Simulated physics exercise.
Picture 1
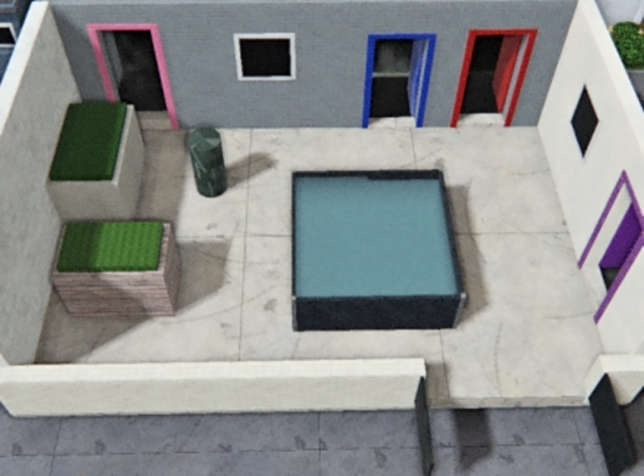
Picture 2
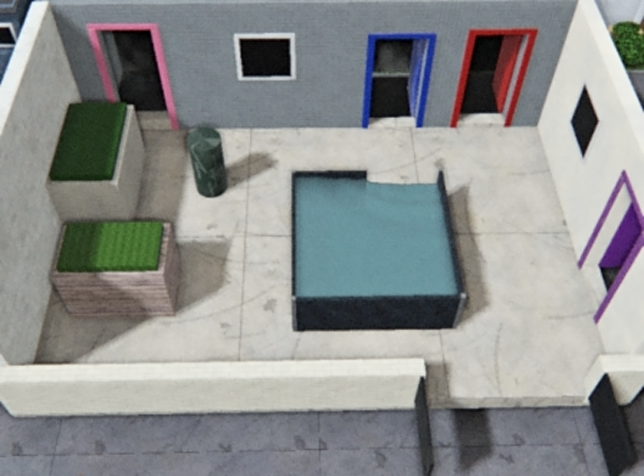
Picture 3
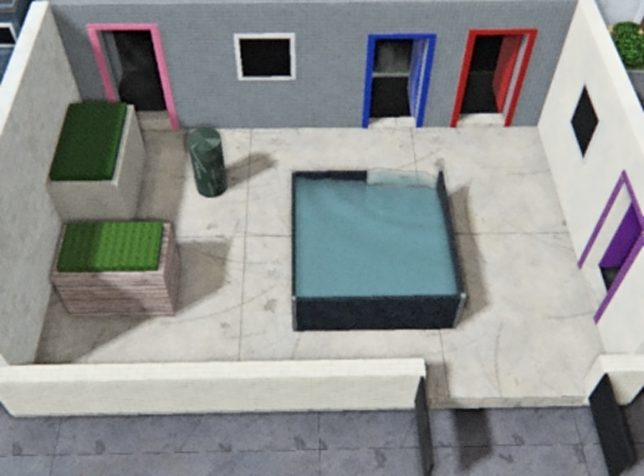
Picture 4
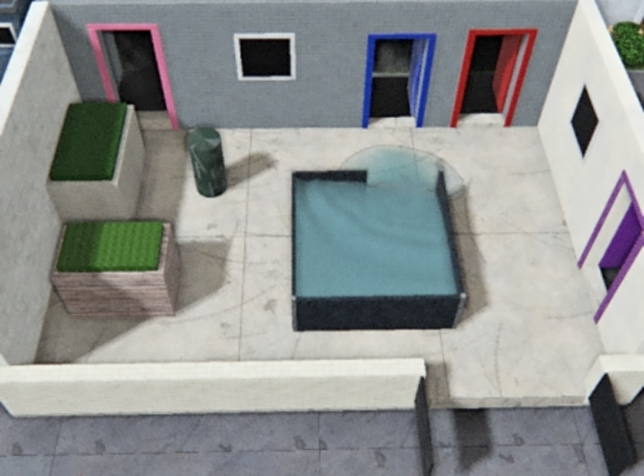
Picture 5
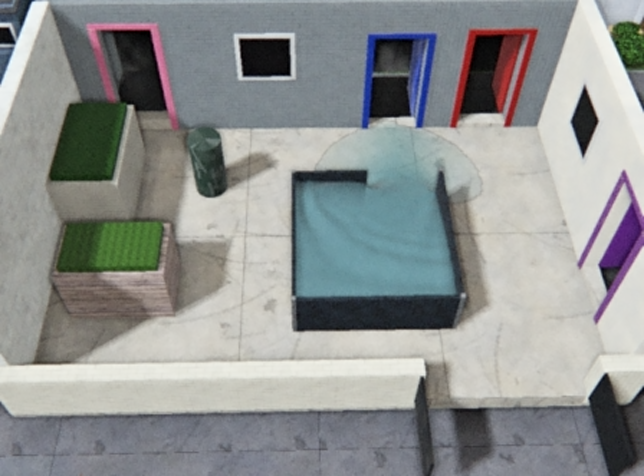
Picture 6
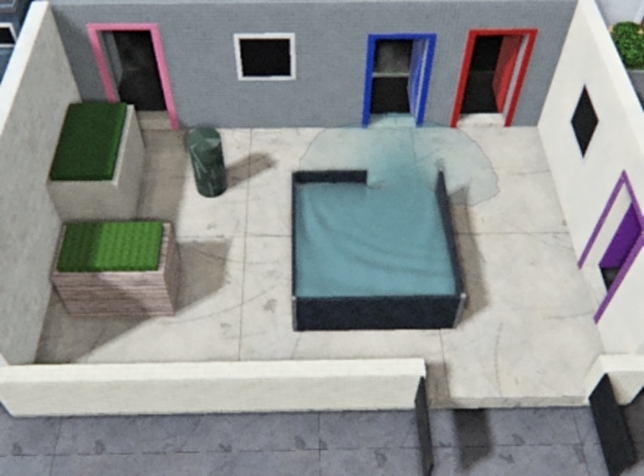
The clip opens on still, blue-green water in an open, dark-walled tank in an enclosed yard. Part of the tank's far side gives way near its right end, and water pours through the gap, fanning across the pale floor toward the back wall in a thin, widening sheet.
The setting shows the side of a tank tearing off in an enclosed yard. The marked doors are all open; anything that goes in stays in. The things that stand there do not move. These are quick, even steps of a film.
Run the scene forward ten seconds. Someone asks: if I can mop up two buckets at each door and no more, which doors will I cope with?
In order: The pink door is going to let through no more than allowed, the blue door is going to let through more than allowed, the red door is going to let through more than allowed, the purple door is going to let through no more than allowed.
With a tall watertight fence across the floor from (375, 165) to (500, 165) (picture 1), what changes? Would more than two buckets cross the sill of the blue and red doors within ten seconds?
Blue: Tops the mark; red: Falls short.
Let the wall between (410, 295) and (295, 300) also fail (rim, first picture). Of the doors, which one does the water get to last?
That would be the door marked blue.
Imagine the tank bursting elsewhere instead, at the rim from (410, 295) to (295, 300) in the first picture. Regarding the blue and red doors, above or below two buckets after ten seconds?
Taking them in turn, blue ends up above and red ends up below.
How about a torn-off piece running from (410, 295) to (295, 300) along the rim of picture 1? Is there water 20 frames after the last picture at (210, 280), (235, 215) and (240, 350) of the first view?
As listed: Wet, flooded, awash.
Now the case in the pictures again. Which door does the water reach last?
Result: The purple one.
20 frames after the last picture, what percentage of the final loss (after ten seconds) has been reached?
Near 40 in a hundred.
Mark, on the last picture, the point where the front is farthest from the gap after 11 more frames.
I'd point to (150, 132).
A moment on, water covers 20 % of the floor; the pink door not reached, the blue door far over two buckets in, the red door under two buckets in, the purple door not reached.
Next, water covers 30 % of the floor; the pink door wet at the sill, nothing in, the blue door far over two buckets in, the red door over two buckets in, the purple door not reached.
Then, water covers 55 % of the floor; the pink door wet at the sill, nothing in, the blue door far over two buckets in, the red door far over two buckets in, the purple door wet at the sill, nothing in.
Later, water covers 75 % of the floor; the pink door wet at the sill, nothing in, the blue door far over two buckets in, the red door far over two buckets in, the purple door wet at the sill, nothing in.
In the end, water covers 90 % of the floor; the pink door wet at the sill, nothing in, the blue door far over two buckets in, the red door far over two buckets in, the purple door wet at the sill, nothing in.
